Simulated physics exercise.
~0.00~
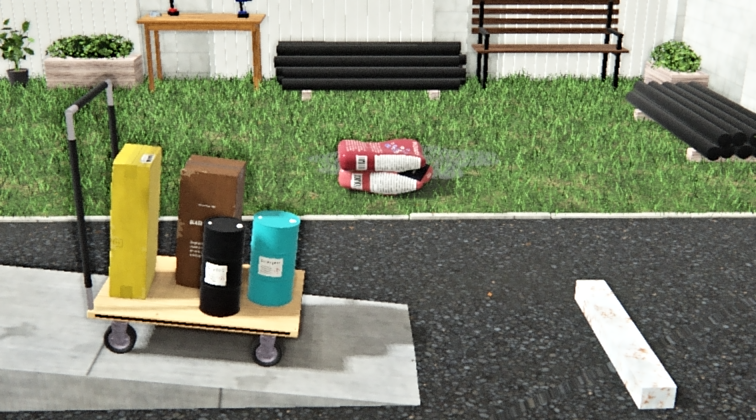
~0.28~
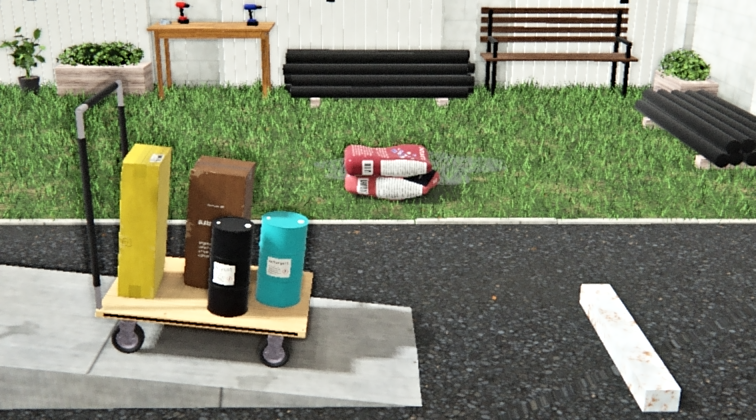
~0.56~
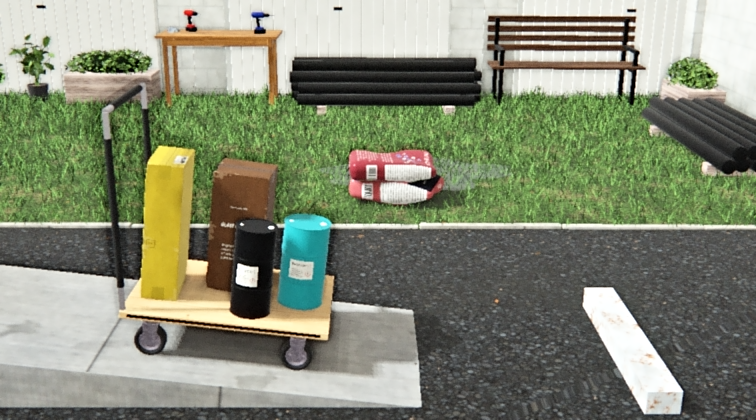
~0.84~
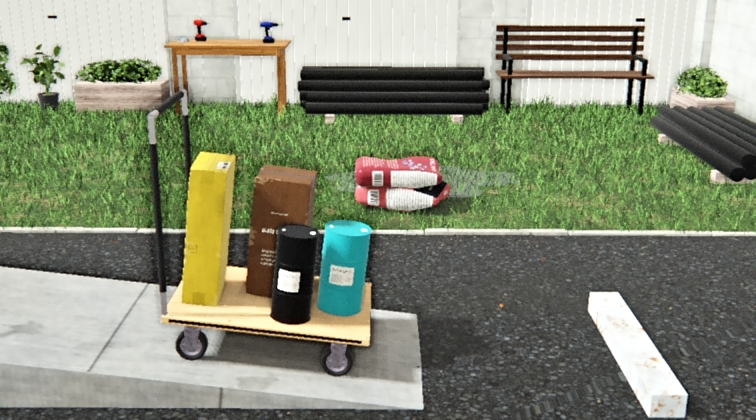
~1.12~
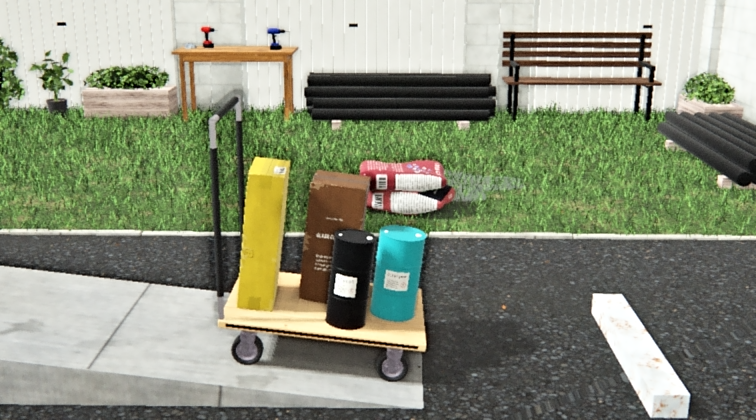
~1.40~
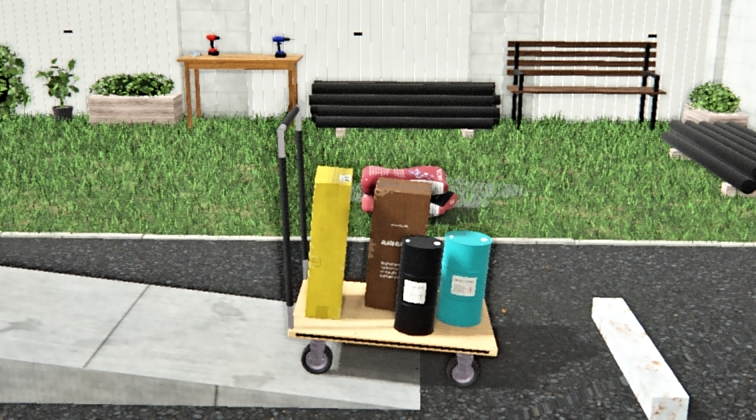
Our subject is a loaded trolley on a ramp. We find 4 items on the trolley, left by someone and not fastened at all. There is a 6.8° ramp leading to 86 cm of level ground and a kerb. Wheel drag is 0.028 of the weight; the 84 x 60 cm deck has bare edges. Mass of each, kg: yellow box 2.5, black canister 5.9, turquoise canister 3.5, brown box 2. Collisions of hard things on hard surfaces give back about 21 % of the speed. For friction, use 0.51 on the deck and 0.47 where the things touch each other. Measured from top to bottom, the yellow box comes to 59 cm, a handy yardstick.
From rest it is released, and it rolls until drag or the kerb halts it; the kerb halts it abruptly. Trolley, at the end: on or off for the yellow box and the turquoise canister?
Yellow box - on; turquoise canister - off.
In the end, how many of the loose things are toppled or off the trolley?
I get 4.
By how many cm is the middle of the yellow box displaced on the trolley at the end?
I'd say about 32 cm between start and finish.
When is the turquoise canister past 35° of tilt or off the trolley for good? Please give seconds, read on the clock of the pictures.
It happens near 2.2 s.
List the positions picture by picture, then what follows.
In the first picture, 140 cm left to run; yellow box (136, 221); turquoise canister (273, 258).
In the second picture, 138 cm left to run; black canister (230, 267); brown box (219, 224).
In the third picture, 129 cm left to run; black canister (253, 269); brown box (242, 227).
In the fourth picture, 113 cm left to run; black canister (294, 274); brown box (281, 233).
In the fifth picture, 90 cm left to run; black canister (350, 279); brown box (335, 238).
In the sixth picture, 61 cm left to run; yellow box (329, 242); turquoise canister (463, 278).
After 2.10 s, trolley at the kerb; yellow box 20° off its base near (502, 253); turquoise canister 7° off its base near (633, 280); black canister 11° off its base.
After 2.60 s, trolley at the kerb; turquoise canister now off the trolley; yellow box 50° off its base near (539, 267); brown box 64° off its base.
After 3.10 s, trolley at the kerb; black canister and brown box now off the trolley; yellow box 56° off its base near (546, 271).
In the end (3.8 s), off the trolley, black canister, turquoise canister and brown box; toppled on the trolley, yellow box. At the end, from the last picture's camera, yellow box near (546, 271), turquoise canister near (701, 335).
